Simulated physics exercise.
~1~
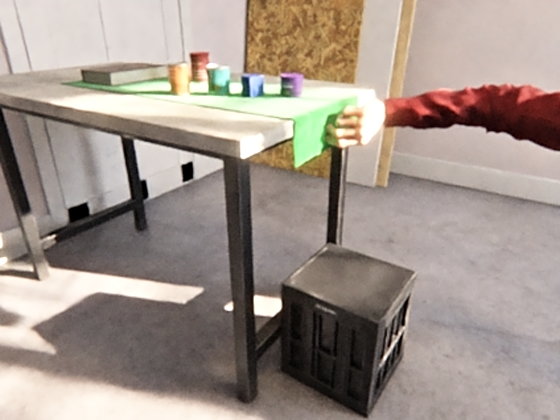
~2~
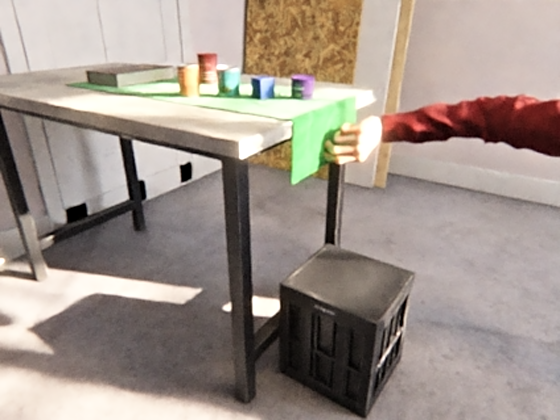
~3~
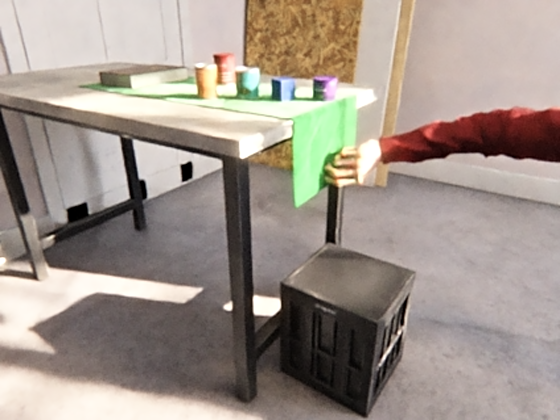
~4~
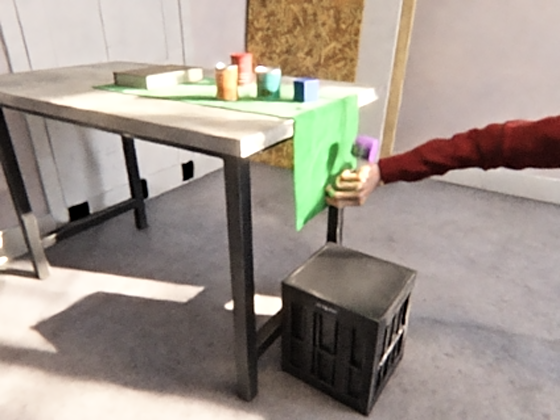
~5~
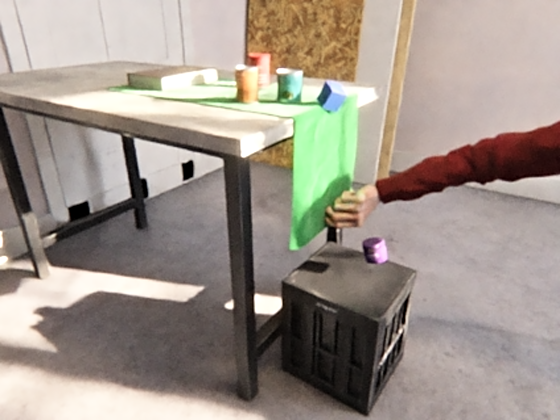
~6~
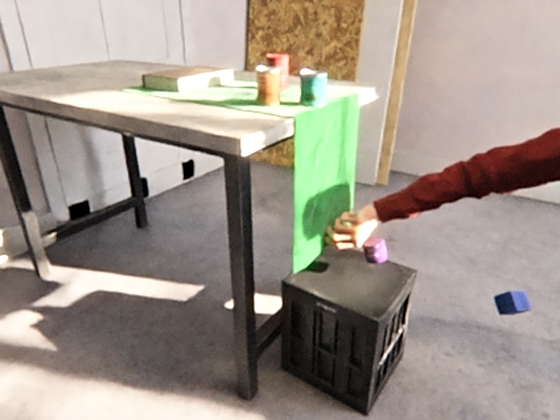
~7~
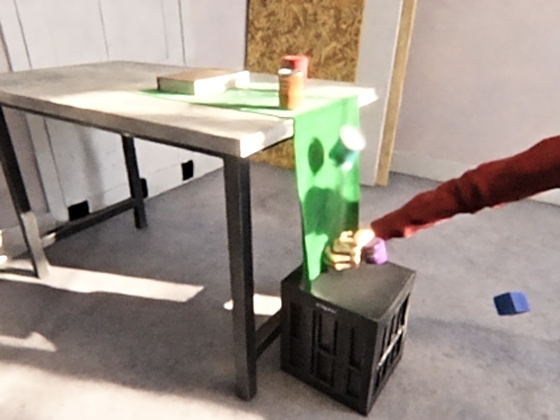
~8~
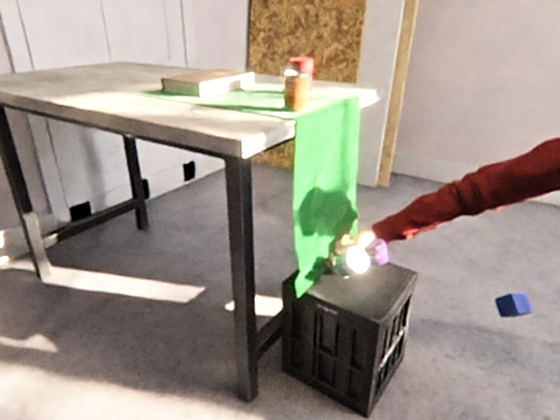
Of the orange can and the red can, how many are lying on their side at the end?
None of them are. Both the orange can and the red can are still standing upright on the runner near the table's edge.
